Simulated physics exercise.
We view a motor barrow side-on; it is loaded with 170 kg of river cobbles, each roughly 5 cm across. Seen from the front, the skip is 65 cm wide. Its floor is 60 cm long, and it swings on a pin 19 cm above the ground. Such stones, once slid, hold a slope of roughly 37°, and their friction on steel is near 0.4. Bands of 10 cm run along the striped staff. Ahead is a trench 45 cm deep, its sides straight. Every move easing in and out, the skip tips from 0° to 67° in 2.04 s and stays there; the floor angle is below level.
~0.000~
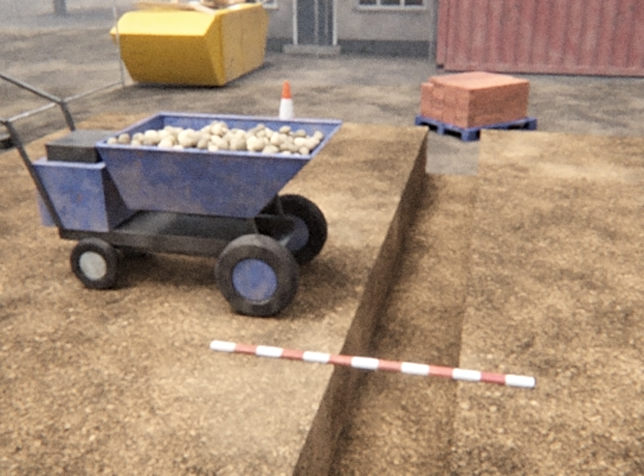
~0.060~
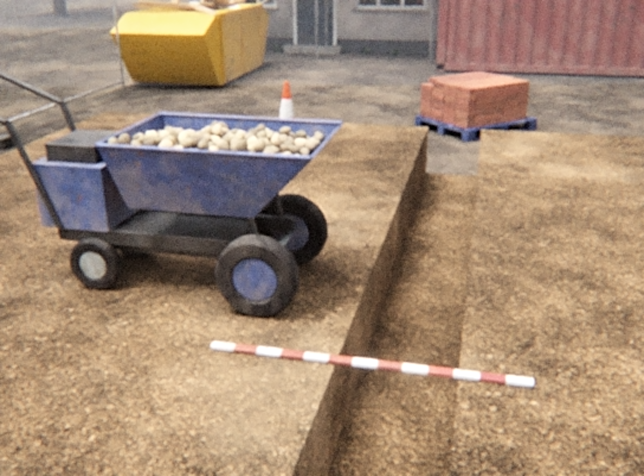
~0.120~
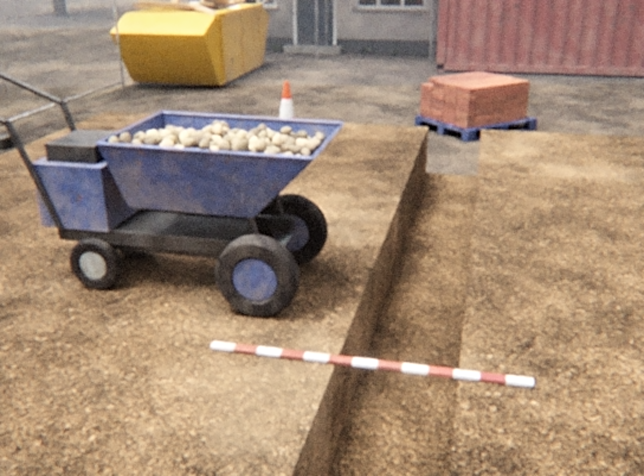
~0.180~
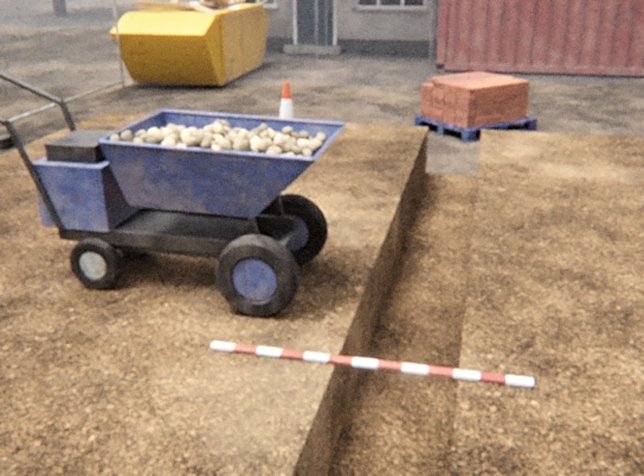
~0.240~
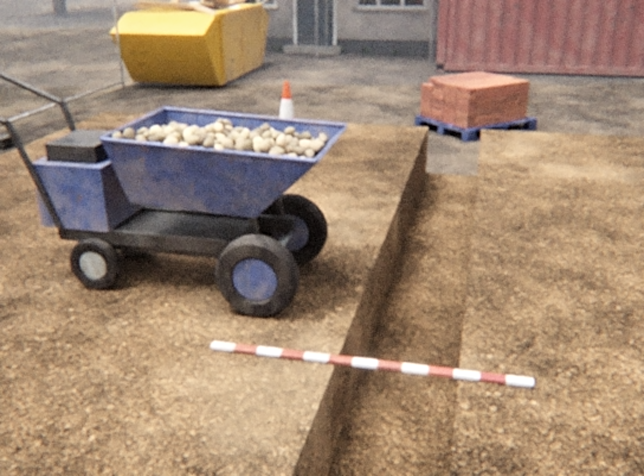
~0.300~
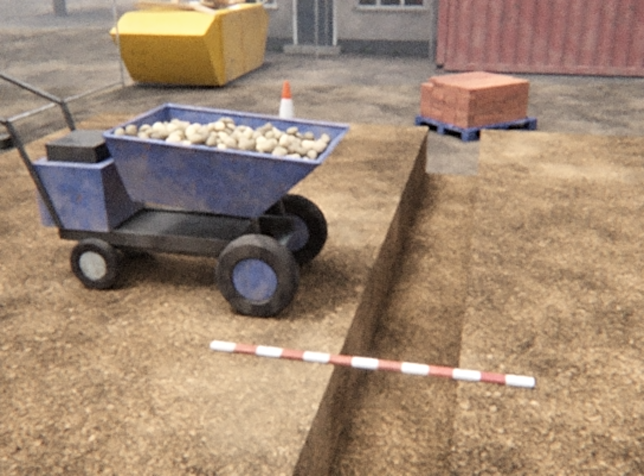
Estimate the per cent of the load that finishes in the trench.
Roughly 89 percent.
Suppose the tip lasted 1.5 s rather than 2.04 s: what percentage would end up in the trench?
Probably about 85 in a hundred.
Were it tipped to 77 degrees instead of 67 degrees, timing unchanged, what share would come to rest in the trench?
Then close to 95 per cent.
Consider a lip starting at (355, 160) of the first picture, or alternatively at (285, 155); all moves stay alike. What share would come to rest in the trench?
Near 45 and near 100 percent.
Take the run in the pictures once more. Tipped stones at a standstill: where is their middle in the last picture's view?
The resting stones are centred at roughly (427, 368).
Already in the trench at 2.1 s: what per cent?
Approx. 50 % of the load.
After 1.5 s the floor is at 57°; 98 % in the skip, 2 % in the trench; the foremost stones are at (426, 271).
After 2.1 s the floor is at 67°; 44 % in the skip, 49 % in the trench, 7 % past the trench; the foremost stones are at (525, 307).
After 2.5 s the floor is at 67°; 19 % in the skip, 70 % in the trench, 11 % past the trench; the foremost stones are at (568, 296).
After 4.4 s the floor is at 67°; 0 % in the skip, 89 % in the trench, 11 % past the trench; the foremost stones are at (583, 287).
